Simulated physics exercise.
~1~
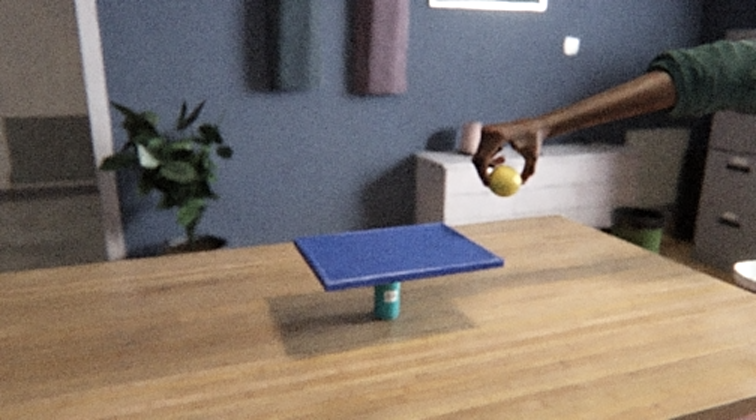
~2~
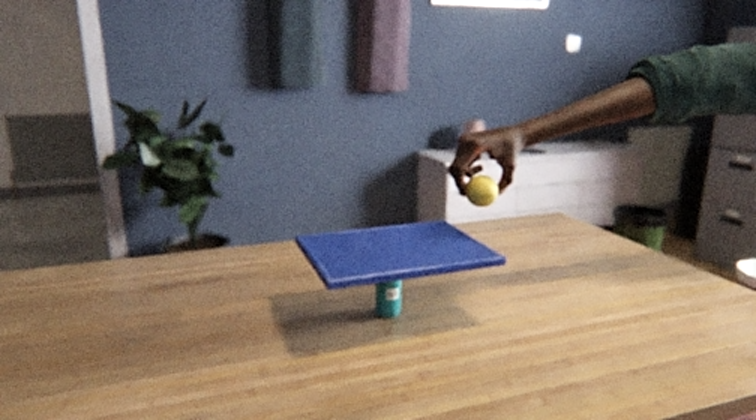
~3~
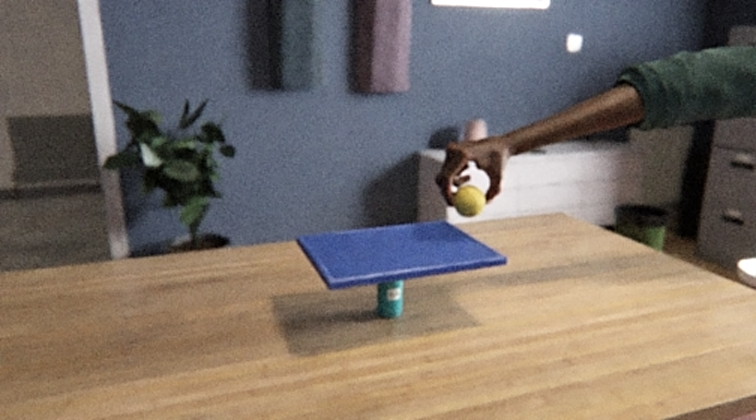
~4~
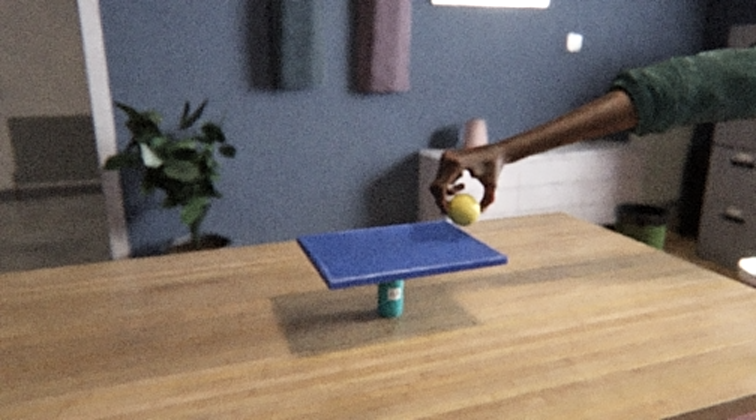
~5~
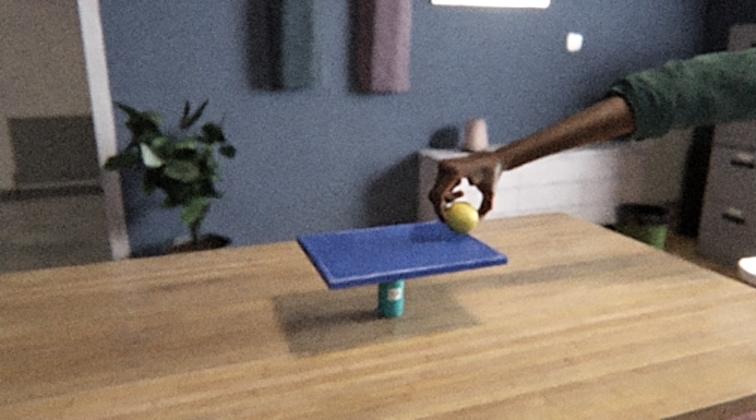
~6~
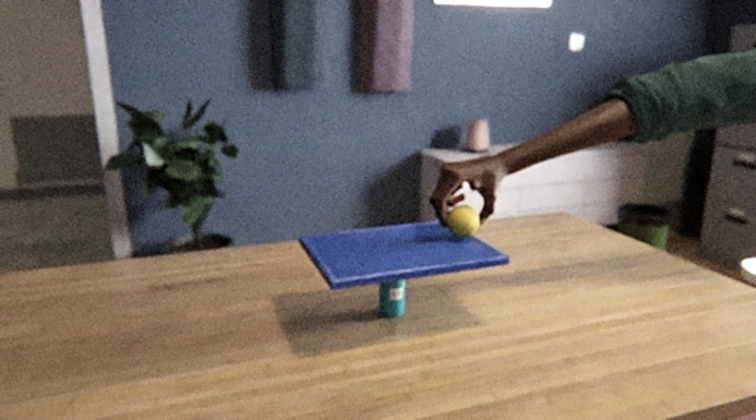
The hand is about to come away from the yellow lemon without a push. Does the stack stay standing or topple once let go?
It does not stay steady.
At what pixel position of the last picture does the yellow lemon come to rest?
Roughly at pixel (489, 282).
Then, 0.30 s later than the last frame, yellow lemon now fallen; blue lid tilted by 30°.
Then, 0.40 s later than the last frame, blue lid tilted by 51°.
Then, 0.80 s later than the last frame, blue lid tilted by 40°.
When it is over, fallen, yellow lemon; lying over in the stack, blue lid; turquoise shaker as before. End places, in pixels of the last picture, yellow lemon near (489, 282). The stack loses its balance.
